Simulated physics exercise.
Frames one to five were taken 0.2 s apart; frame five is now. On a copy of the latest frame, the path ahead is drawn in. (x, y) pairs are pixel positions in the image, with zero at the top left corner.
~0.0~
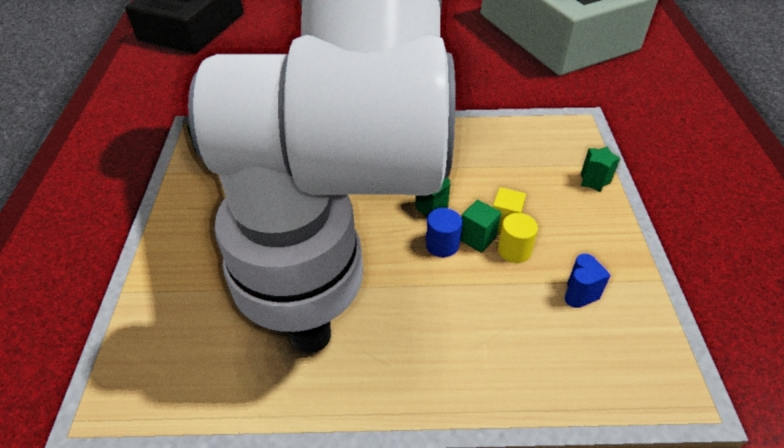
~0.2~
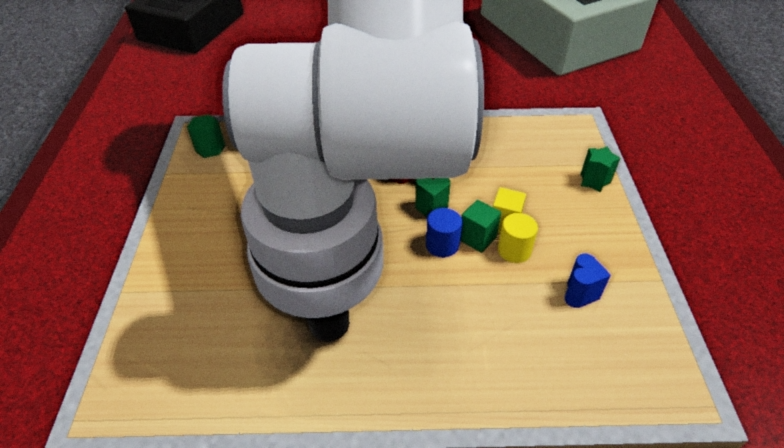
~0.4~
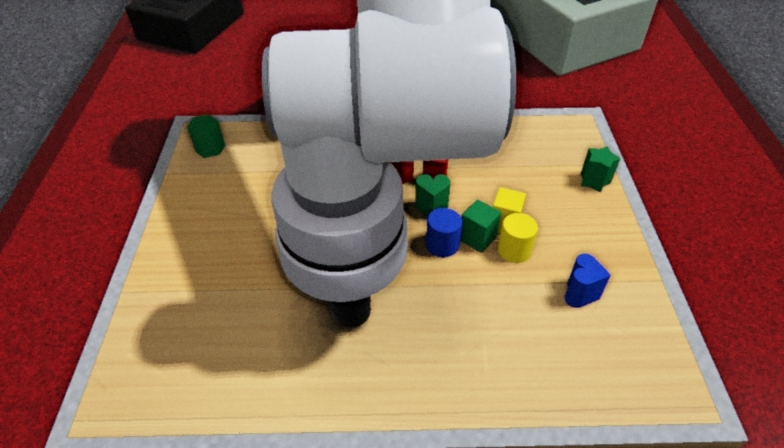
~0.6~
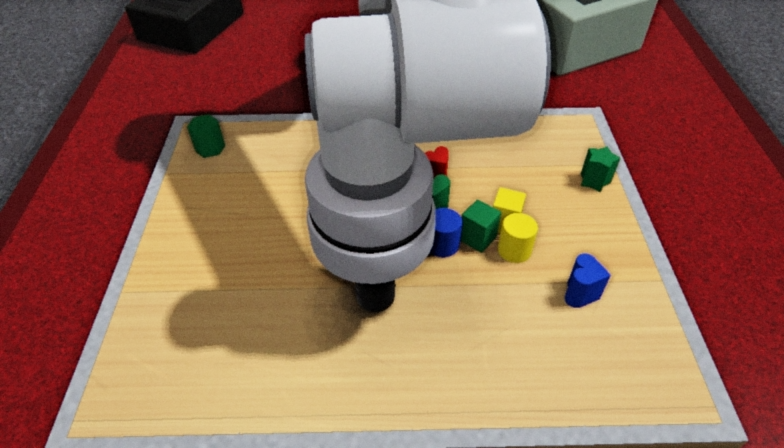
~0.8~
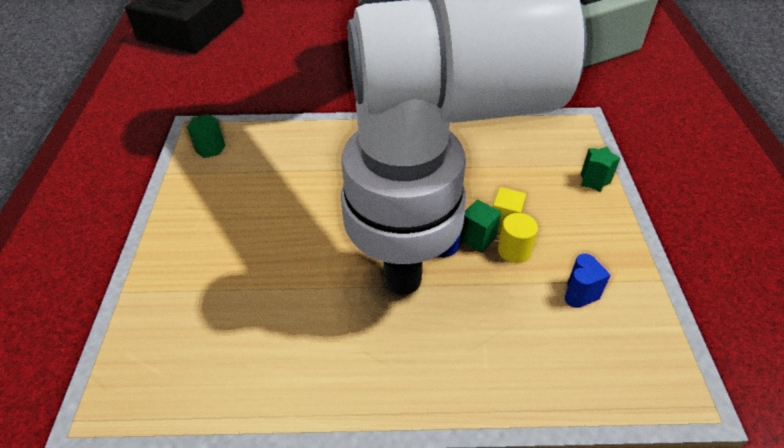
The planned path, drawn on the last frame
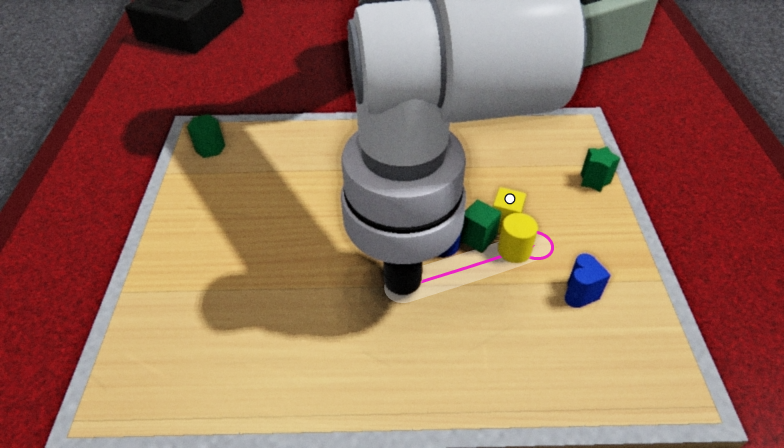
A white and grey robot arm with a black rod at its lower end hangs over a pale wooden board on a red surface, seen from above by a still camera. Small blue, green and yellow blocks sit right of the arm, with red ones behind them partly hidden. The arm glides steadily right and slightly away, uncovering a green block at left, while the blocks stay still.
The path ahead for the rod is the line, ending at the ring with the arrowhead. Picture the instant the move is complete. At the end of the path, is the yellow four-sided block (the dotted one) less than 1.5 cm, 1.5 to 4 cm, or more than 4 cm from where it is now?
It moves less than 1.5 cm.
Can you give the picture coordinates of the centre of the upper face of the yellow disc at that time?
Just about (569, 206).
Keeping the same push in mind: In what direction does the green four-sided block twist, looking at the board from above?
It goes anticlockwise.
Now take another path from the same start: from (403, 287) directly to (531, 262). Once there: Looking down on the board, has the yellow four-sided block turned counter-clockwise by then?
Yes - that is the case.
The drawn path runs from (403, 287) to (535, 245); the dot is on the yellow four-sided block.
What follows on the original path. One third of the way, rod at (450, 266); nothing pushed yet.
Two thirds of the way, rod at (496, 252); green four-sided block at (487, 209), turned 45° anticlockwise; yellow four-sided block at (511, 194), turned 30° clockwise; yellow disc at (530, 221).
At the end, rod at (537, 238); blue disc not moved; green four-sided block at (489, 208), turned 60° anticlockwise; yellow four-sided block at (511, 193), turned 35° clockwise; yellow disc at (569, 206).
